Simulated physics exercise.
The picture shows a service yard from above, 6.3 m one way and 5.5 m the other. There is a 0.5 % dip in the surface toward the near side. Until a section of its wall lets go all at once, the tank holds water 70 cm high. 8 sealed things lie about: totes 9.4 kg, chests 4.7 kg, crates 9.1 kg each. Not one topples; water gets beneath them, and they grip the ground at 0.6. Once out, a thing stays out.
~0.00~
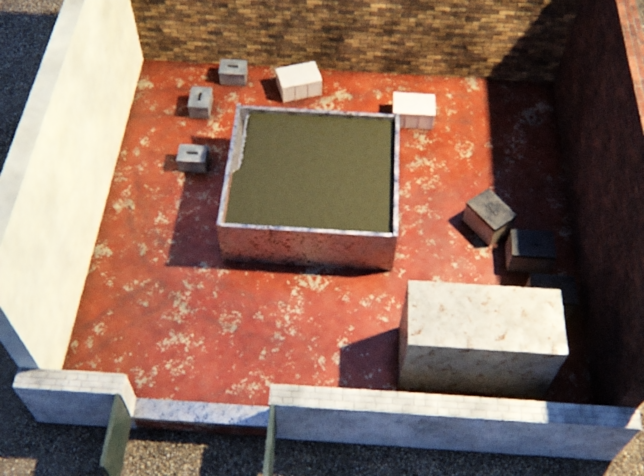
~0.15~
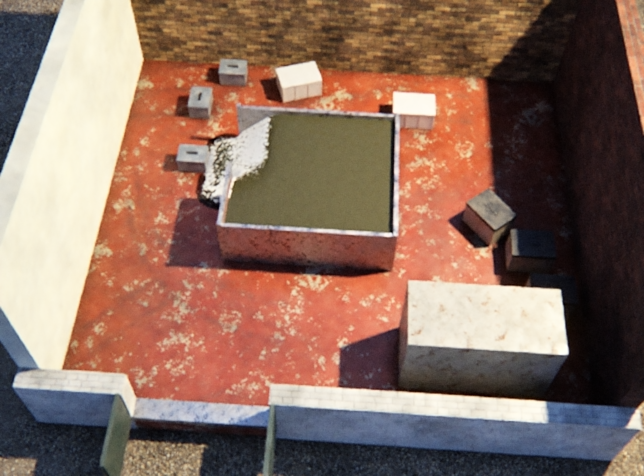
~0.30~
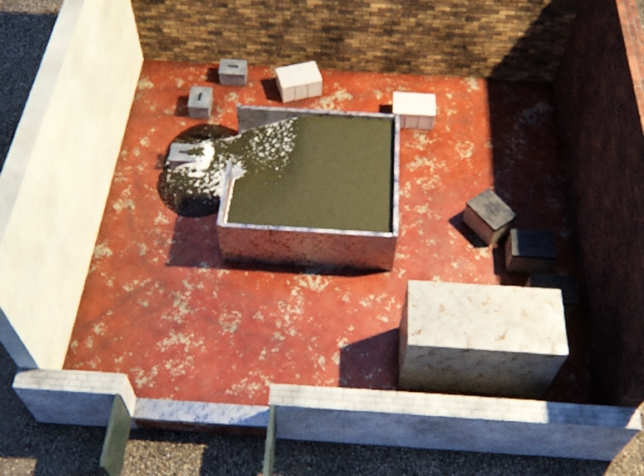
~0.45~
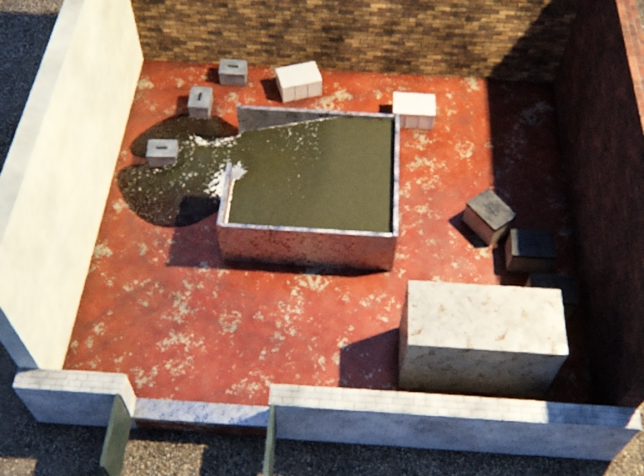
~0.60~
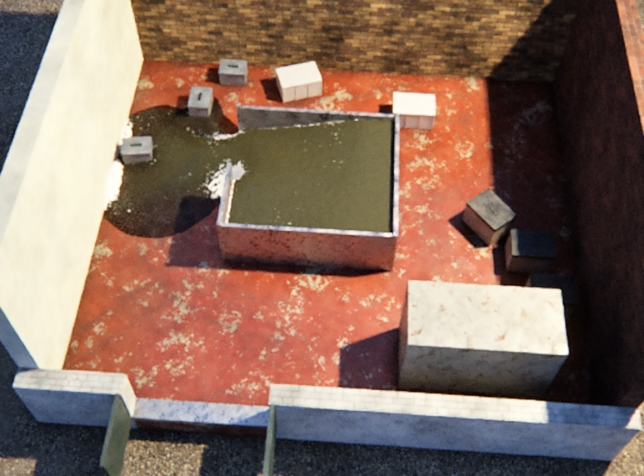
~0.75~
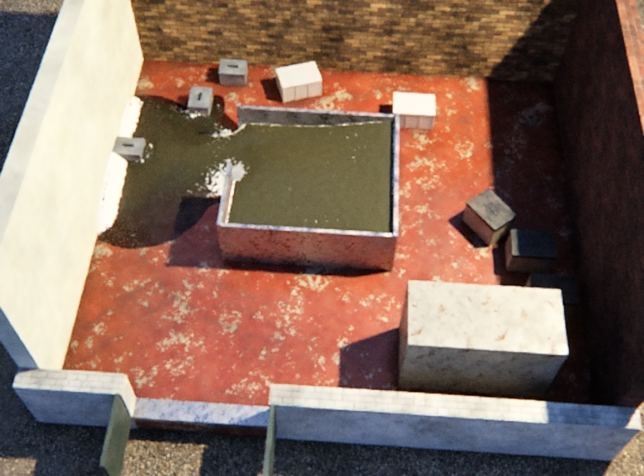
Murky water burst through the left side of a raised tank in a walled yard, spread across the red floor to the pale left wall, and pushed one small gray crate leftward.
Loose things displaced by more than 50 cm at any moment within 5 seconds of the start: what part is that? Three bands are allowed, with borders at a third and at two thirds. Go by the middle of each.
It reaches a third but not two thirds.
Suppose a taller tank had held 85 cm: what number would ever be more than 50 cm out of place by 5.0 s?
Under that setup the answer is 5.
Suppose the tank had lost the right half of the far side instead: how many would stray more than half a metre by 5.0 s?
In that case the number is 8.
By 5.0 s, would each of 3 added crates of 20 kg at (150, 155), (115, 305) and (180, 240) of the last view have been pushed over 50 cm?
Each in turn ends up beyond the limit, beyond the limit, within the limit.
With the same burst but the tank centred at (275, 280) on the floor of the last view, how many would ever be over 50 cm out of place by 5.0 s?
In that case 4 of them.
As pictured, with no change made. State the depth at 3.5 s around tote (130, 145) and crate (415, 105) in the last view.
About 25 and 4 cm.
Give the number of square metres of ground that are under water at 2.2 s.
Around 14 m2 of it.
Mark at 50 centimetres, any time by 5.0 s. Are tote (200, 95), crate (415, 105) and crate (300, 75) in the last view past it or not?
In order: Farther, farther and farther.
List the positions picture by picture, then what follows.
In the first picture, a tote at (192, 153) rests on the ground; a tote at (200, 97), on the bottom; water covers 3.9 m2; 0 of 8 have shifted.
In the second picture, a tote at (192, 153) rests on the ground; a tote at (200, 97) rests on the ground; water covers 4.5 m2; 0 of 8 have shifted.
In the third picture, a tote at (185, 152), on the bottom, 11 cm from its start; a tote at (200, 97) rests on the ground; 5.3 m2 under water; 1 of 8 have shifted.
In the fourth picture, a tote at (162, 148) rests on the ground, 43 cm from its start; a tote at (200, 97) rests on the ground; water covers 6.4 m2; 1 of 8 have shifted.
In the fifth picture, a tote at (136, 145), on the bottom, 79 cm from its start; a tote at (200, 97), on the bottom; water covers 7.3 m2; 1 of 8 have shifted.
In the sixth picture, a tote at (128, 145) floats, 90 cm from its start; a tote at (200, 97), on the bottom; 7.6 m2 under water; 1 of 8 have shifted.
After 1.1 s 1 of 8 are over 50 cm from their spots; 1 afloat.
After 2.2 s 2 of 8 are over 50 cm from their spots; 1 afloat.
After 3.5 s 4 of 8 are over 50 cm from their spots; 3 afloat.
After 5.0 s 5 of 8 are over 50 cm from their spots, and 5 have been at some point; 2 afloat.
